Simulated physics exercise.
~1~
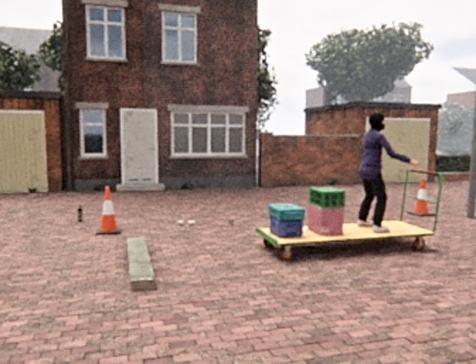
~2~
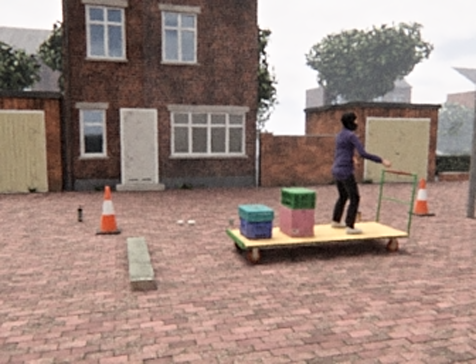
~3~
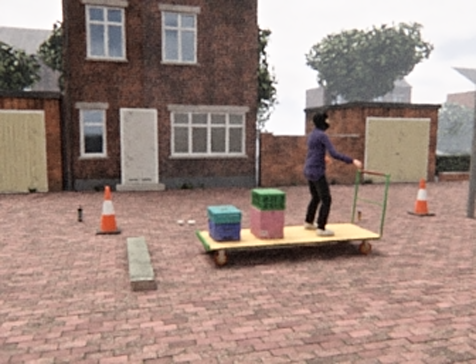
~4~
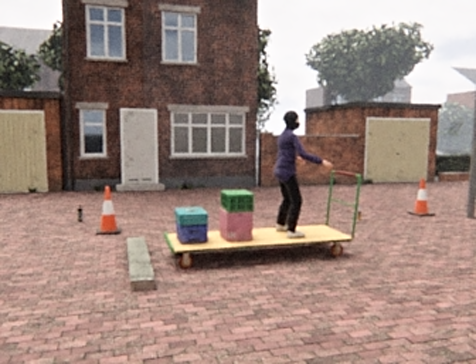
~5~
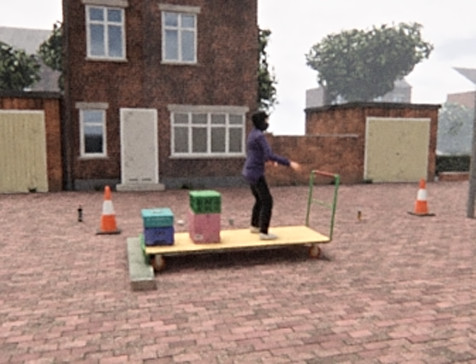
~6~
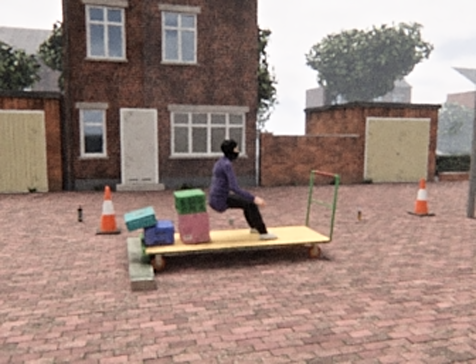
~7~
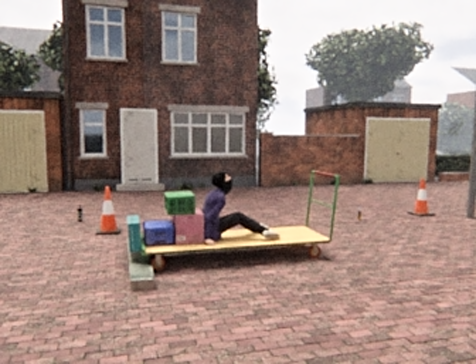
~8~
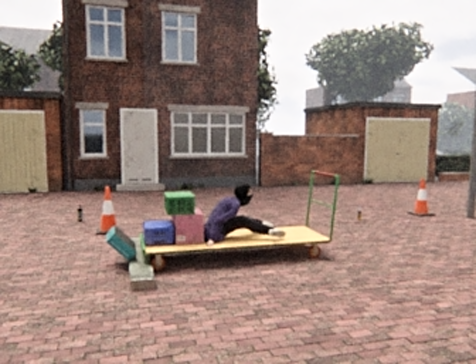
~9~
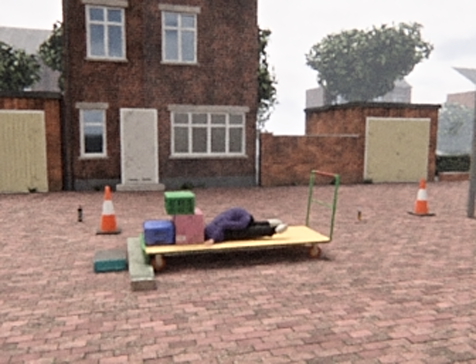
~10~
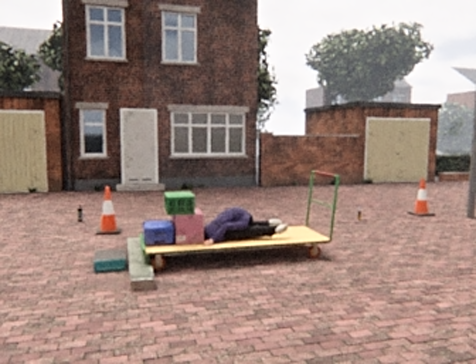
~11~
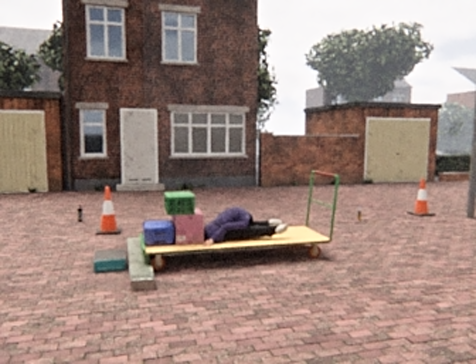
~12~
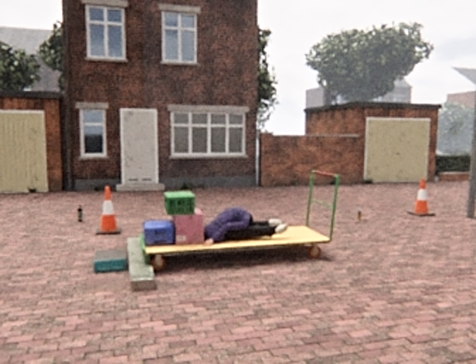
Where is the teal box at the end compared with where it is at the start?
At the start the teal box sits on top of the blue one on the trolley, and at the end it lies on the bricks, to the left of the kerb.
We see a flat trolley carrying a standing person and stacked boxes roll left across a brick yard and stop against a low kerb. The boxes slide forward, a teal one tumbles over the front onto the ground, and the person falls and ends lying on the deck.
